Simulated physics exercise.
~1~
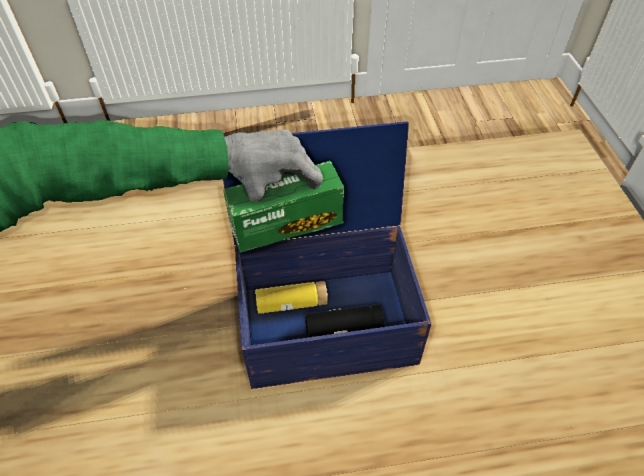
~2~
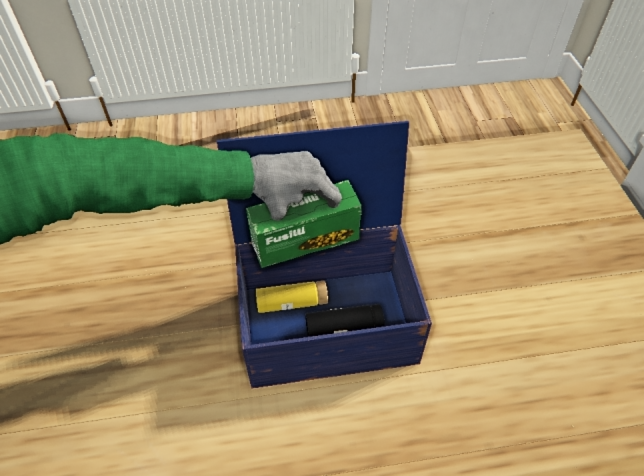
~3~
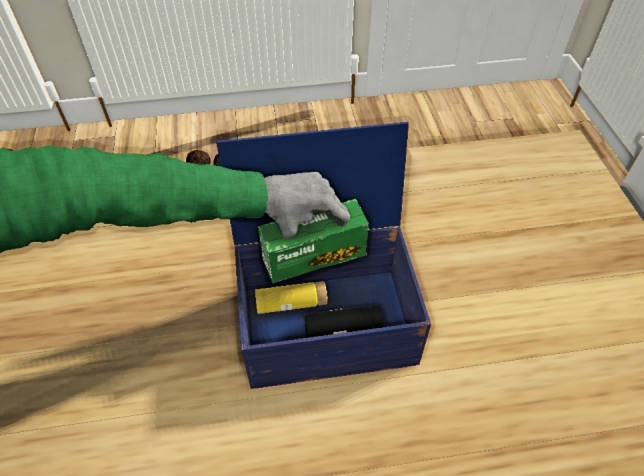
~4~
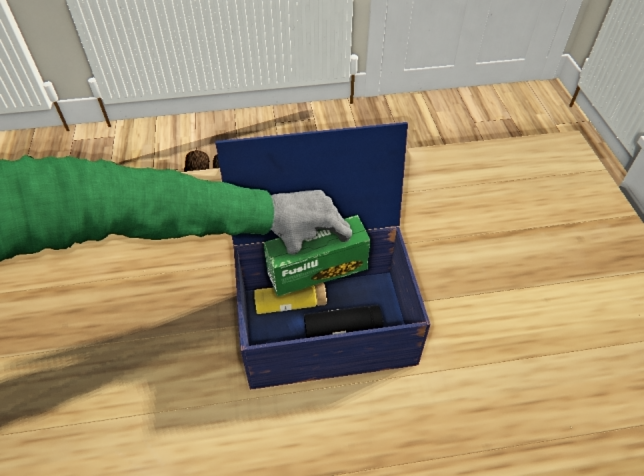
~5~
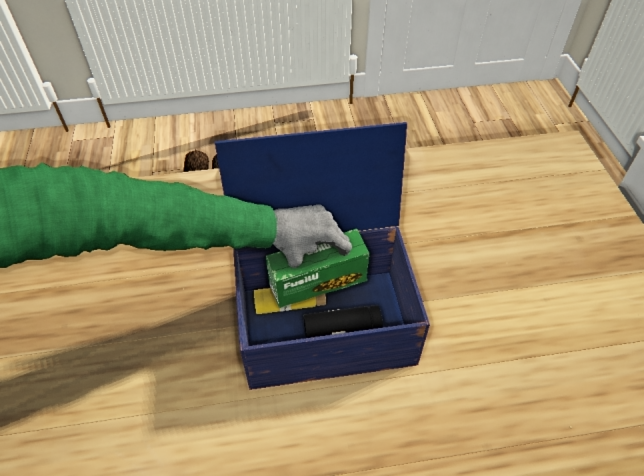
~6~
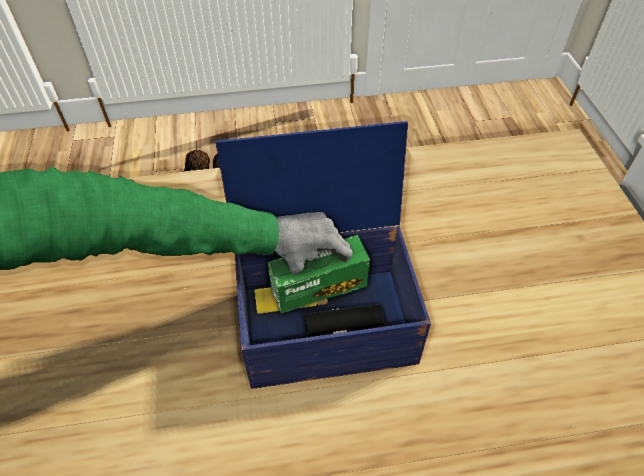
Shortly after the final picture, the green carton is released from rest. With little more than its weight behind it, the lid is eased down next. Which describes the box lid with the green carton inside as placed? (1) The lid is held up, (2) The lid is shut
(2) The lid is shut.
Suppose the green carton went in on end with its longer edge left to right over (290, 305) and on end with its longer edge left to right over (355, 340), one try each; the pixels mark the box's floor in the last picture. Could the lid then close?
Try 1: Lid not shut; try 2: Lid not shut.
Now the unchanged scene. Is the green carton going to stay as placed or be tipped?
It ends up leaning.
Then, 0.50 s after the last picture, green carton tipped 48° from how it was near (324, 301).
Then, 1.40 s after the last picture, lid 72° above the rim; green carton tipped 47° from how it was near (323, 302); yellow shaker rolled a little; black shaker rolled a little.
Then, 1.80 s after the last picture, lid 42° above the rim; green carton tipped 46° from how it was near (323, 302); yellow shaker rolled a little; black shaker rolled a little.
Then, 2.10 s after the last picture, lid 13° above the rim; green carton tipped 46° from how it was near (324, 302); yellow shaker rolled a little; black shaker rolled a little.
At rest, lid shut; tipped over in the box, green carton; the other 2 in place. Seen from the same camera at the end, green carton near (324, 302).
